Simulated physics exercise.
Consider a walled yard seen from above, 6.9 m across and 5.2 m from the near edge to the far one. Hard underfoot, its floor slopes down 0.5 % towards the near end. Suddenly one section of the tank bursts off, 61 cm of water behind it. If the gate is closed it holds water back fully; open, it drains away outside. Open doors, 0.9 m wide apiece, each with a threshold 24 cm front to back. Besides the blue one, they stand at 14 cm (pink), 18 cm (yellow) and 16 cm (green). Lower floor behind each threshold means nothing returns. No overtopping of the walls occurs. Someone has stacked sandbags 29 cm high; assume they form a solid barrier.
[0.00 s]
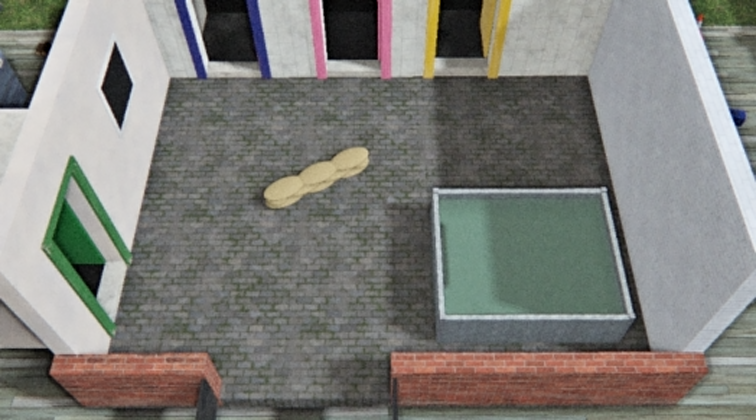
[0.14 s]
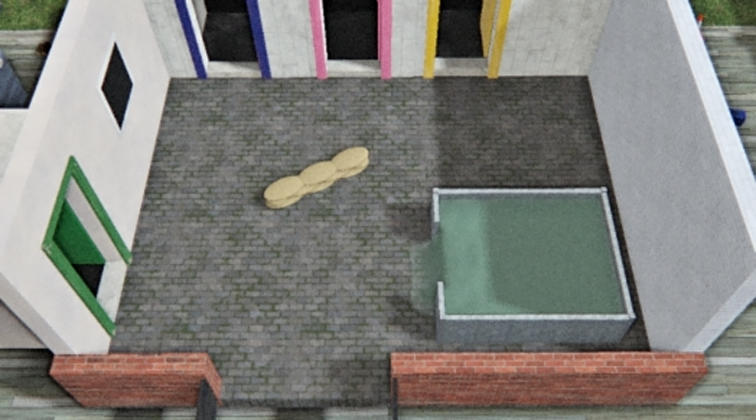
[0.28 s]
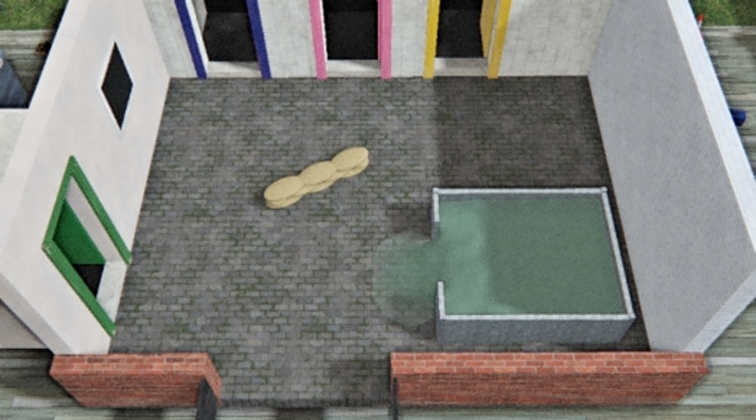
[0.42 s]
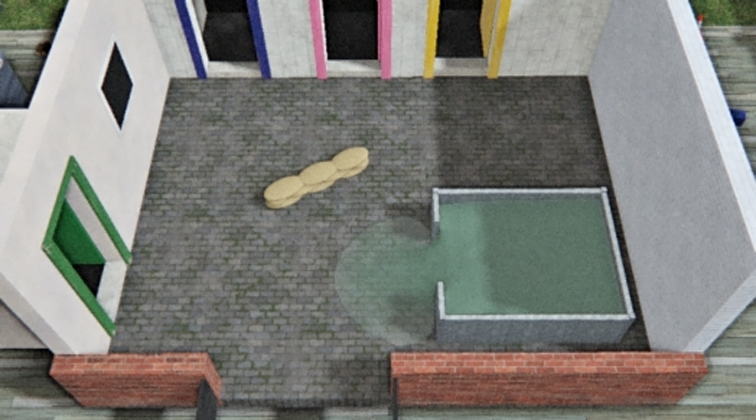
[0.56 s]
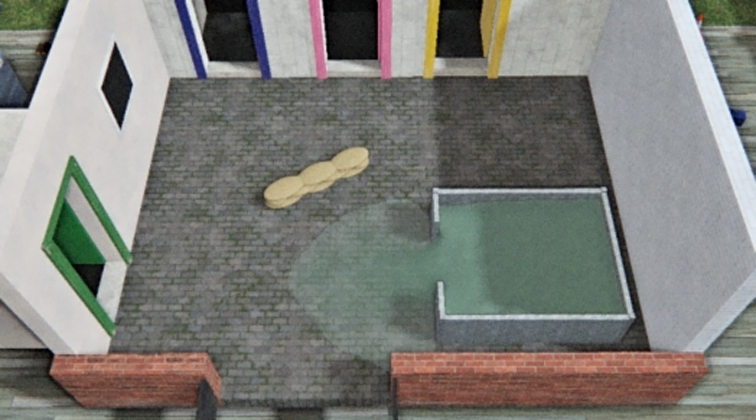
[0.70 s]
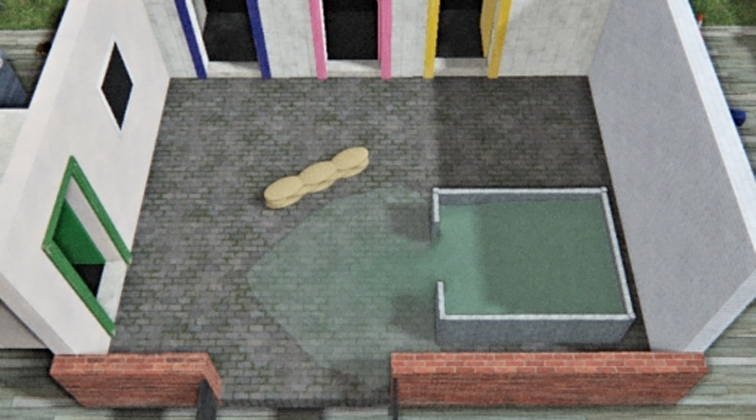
The footage shows a walled yard with coloured doorways, a row of sandbags and a tank of greenish water; a gap opens in the tank's left side, and water pours out, fanning leftward across the paved floor.
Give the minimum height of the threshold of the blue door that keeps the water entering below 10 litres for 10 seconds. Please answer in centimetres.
Minimum height: About 8.5 cm.
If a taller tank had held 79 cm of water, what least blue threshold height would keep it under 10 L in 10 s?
Step height: Approx. 12.0 cm.
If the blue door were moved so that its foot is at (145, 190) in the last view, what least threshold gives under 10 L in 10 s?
Roughly 11.5 cm.
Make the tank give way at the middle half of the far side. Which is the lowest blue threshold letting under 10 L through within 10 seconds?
With that break, close to 8.5 cm.
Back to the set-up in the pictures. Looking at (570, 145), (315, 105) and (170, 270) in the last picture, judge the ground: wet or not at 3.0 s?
1: Unwetted; 2: Unwetted; 3: Awash.
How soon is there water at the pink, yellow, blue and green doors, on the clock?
It gets to pink after 5.0 s, yellow after 7.0 s, blue after 3.6 s and green after 1.3 s.
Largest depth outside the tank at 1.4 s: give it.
37 cm.
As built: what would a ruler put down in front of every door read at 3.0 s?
Door by door in centimetres - pink 0, yellow 0, blue 0, green 27.
After 1.4 s water covers 35 % of the floor, deepest (37 cm) near (431, 276); it has not reached the blue door.
After 3.0 s water covers 45 % of the floor, deepest (27 cm) near (126, 278); it has not reached the blue door.
After 10.0 s water covers 85 % of the floor, deepest (8 cm) near (103, 380); 8 cm at the blue door, 0 litres in over its 12 cm threshold.
At the blue door as built, the water arrived by 3.7 s and peaked near 11 cm at 6.8 s.
With a threshold of 7 cm, 27 litres would have come in within the 10 s; with 9.5 cm, 4 litres. So under 10 litres takes about 8.5 cm.
